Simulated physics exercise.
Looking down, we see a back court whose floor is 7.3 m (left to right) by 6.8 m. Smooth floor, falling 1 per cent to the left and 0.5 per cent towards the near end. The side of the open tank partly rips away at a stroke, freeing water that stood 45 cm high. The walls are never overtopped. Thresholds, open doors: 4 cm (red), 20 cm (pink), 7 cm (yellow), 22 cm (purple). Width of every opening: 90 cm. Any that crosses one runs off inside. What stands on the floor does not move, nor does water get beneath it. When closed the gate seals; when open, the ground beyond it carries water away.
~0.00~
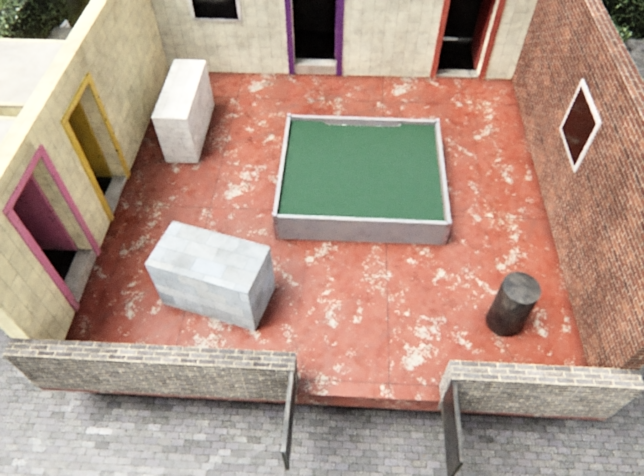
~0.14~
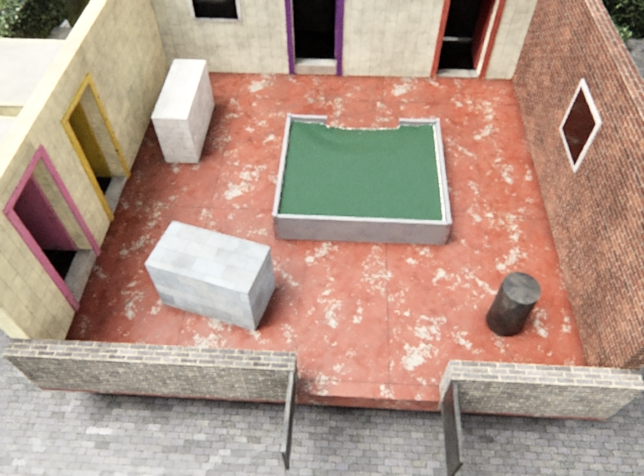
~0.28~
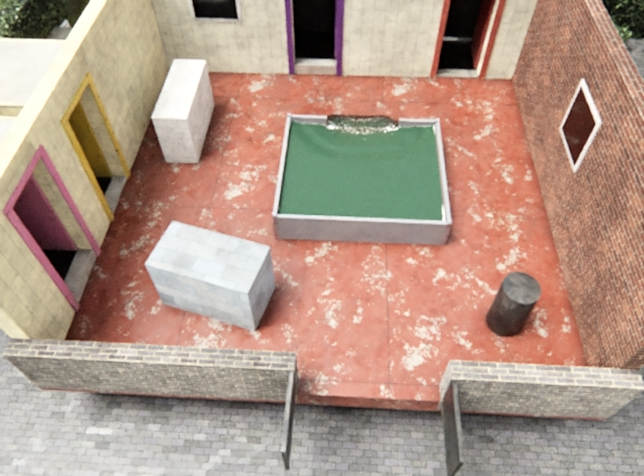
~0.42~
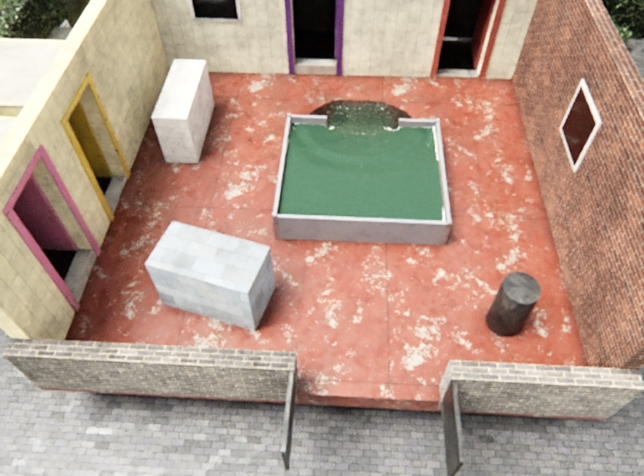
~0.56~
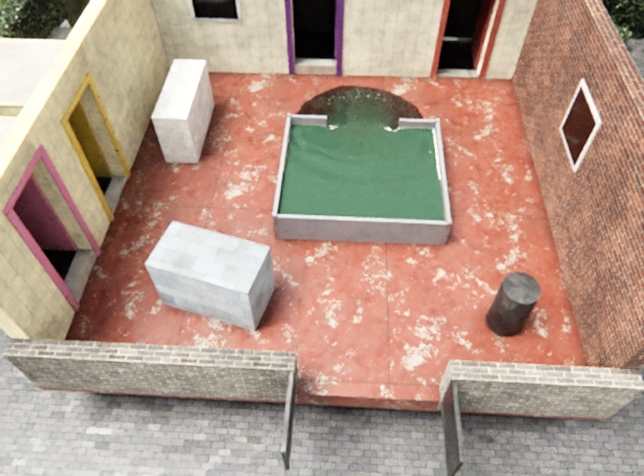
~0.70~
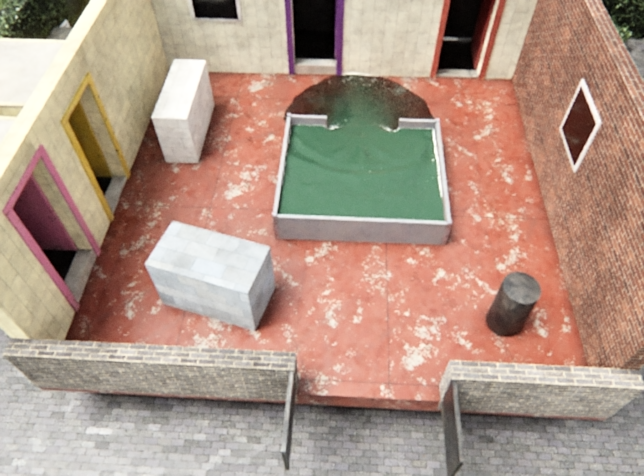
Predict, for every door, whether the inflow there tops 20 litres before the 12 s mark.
Prediction: At the red door it tops 20 litres; at the pink door it falls short of 20 litres; at the yellow door it falls short of 20 litres; at the purple door it falls short of 20 litres.
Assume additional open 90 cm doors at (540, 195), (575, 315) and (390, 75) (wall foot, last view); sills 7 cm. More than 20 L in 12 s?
Per doorway, in order: Insufficient / insufficient / sufficient.
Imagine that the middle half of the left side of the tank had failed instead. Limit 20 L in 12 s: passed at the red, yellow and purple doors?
Then red does not exceed it, yellow exceeds it, purple does not exceed it.
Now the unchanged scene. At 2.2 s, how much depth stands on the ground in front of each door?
Readings (cm): Red = 9; pink = 0; yellow = 0; purple = 23.
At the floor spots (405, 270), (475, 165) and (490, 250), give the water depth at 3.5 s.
In that order: 0, 0 and 0 cm.
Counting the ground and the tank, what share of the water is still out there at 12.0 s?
I'd say close to 92 percent is still there.
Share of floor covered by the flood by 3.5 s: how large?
Covered: Roughly 30 %.
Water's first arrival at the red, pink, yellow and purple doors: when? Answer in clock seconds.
Arrival times: Red 1.6 seconds, pink 5.5 seconds, yellow 4.0 seconds, purple 0.9 seconds.
After 1.4 s water covers 10 % of the floor and is deepest (29 cm) near (352, 80); red door not reached, pink door not reached, yellow door not reached, purple door 22 cm at the sill, 0 L in.
After 2.2 s water covers 20 % of the floor and is deepest (28 cm) near (360, 85); red door 9 cm at the sill, 2 L in, pink door not reached, yellow door not reached, purple door 23 cm at the sill, 2 L in.
After 3.5 s water covers 30 % of the floor and is deepest (25 cm) near (164, 86); red door 9 cm at the sill, 20 L in, pink door not reached, yellow door not reached, purple door 18 cm at the sill, 6 L in.
After 7.0 s water covers 75 % of the floor and is deepest (17 cm) near (166, 81); red door 8 cm at the sill, 53 L in, pink door 3 cm at the sill, 0 L in, yellow door 6 cm at the sill, 0 L in, purple door 11 cm at the sill, 6 L in.
After 12.0 s water covers 95 % of the floor and is deepest (11 cm) near (162, 91); red door 5 cm at the sill, 75 L in, pink door 10 cm at the sill, 0 L in, yellow door 4 cm at the sill, 0 L in, purple door 6 cm at the sill, 6 L in.
